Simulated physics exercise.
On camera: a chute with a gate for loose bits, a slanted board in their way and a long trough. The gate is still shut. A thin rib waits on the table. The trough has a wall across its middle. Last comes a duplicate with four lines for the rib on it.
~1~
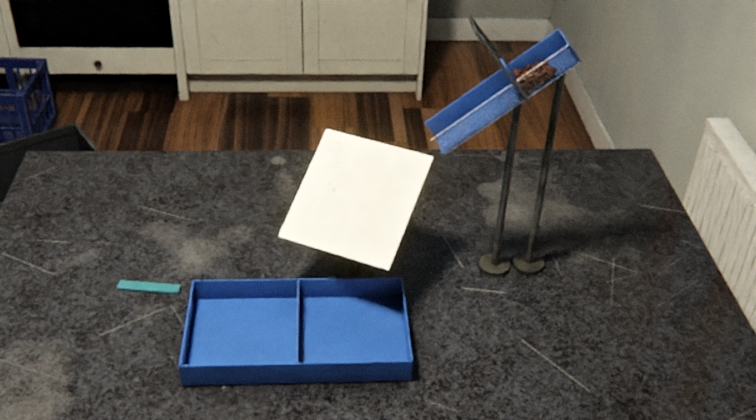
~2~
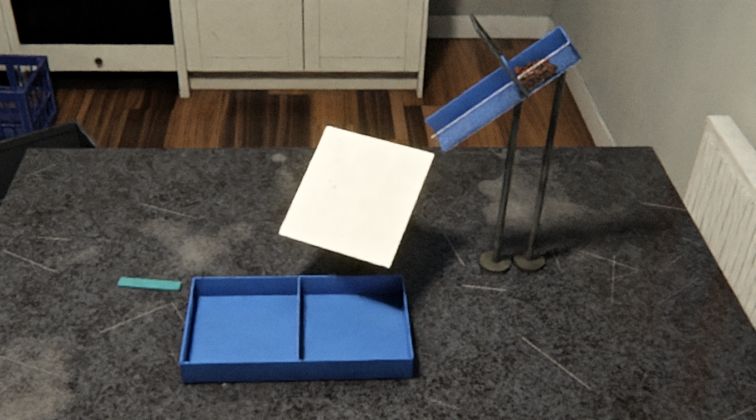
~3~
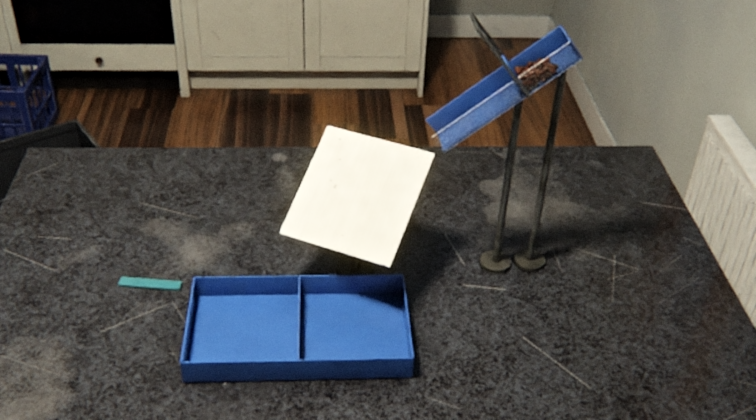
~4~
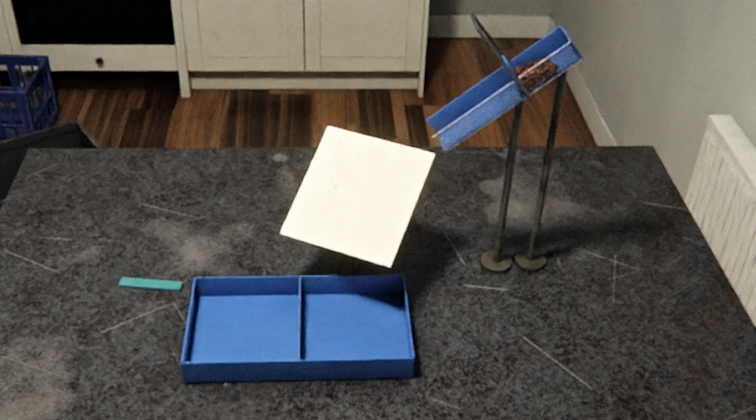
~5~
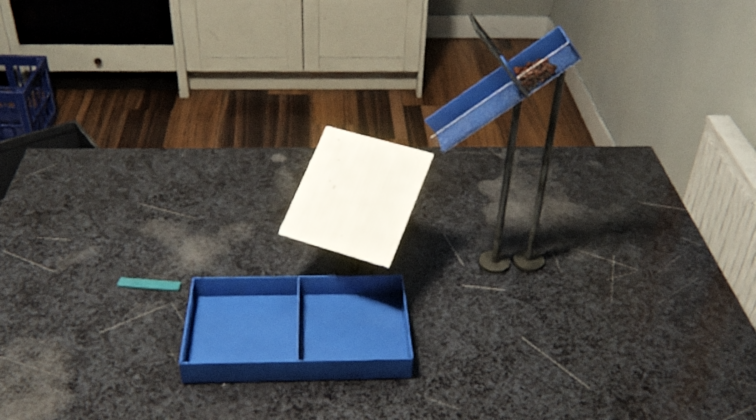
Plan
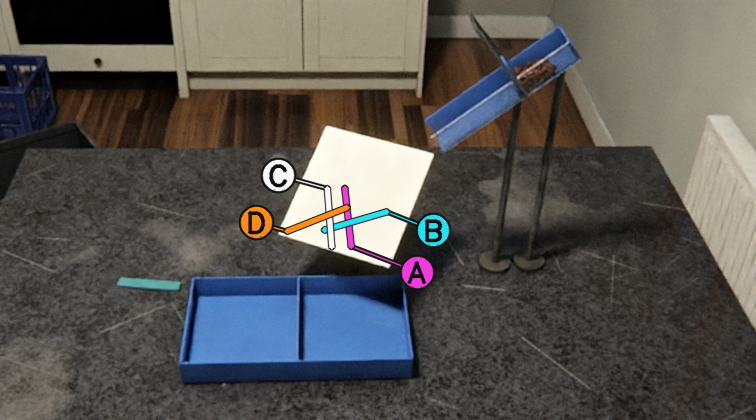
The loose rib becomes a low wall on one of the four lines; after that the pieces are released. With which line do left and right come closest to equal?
Choose D.
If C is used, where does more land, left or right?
The right half.
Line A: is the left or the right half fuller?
Right.
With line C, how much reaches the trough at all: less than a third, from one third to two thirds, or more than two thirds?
More than two thirds.
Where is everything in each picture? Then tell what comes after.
The first frame shows load behind the gate near (533, 72), allspice berries; lip of the chute near (440, 147), sloping fairly steeply.
The second frame shows middle of the board near (357, 194), tilted fairly steeply; middle of its low edge near (333, 250); of its high edge near (380, 140).
The third frame shows front corners of the trough near (181, 362) and (413, 358); front end of its middle wall near (298, 360); gate still shut near (508, 66).
The fourth frame shows middle of the load near (535, 69); lip near (442, 144).
The fifth frame shows middle of the load near (534, 70); lip near (440, 144).
On the marked copy, line A from (344, 188) to (351, 246); line B from (386, 211) to (324, 230); line C from (327, 188) to (331, 246); line D from (346, 207) to (287, 231).
Choosing A, of what is caught, a small share in the left half, all but a few in the right.
Choosing B, of what is caught, the bulk in the left half, a small share in the right.
Choosing C, of what is caught, a small share in the left half, all but a few in the right.
Choosing D, of what is caught, close to half in the left half, close to half in the right.
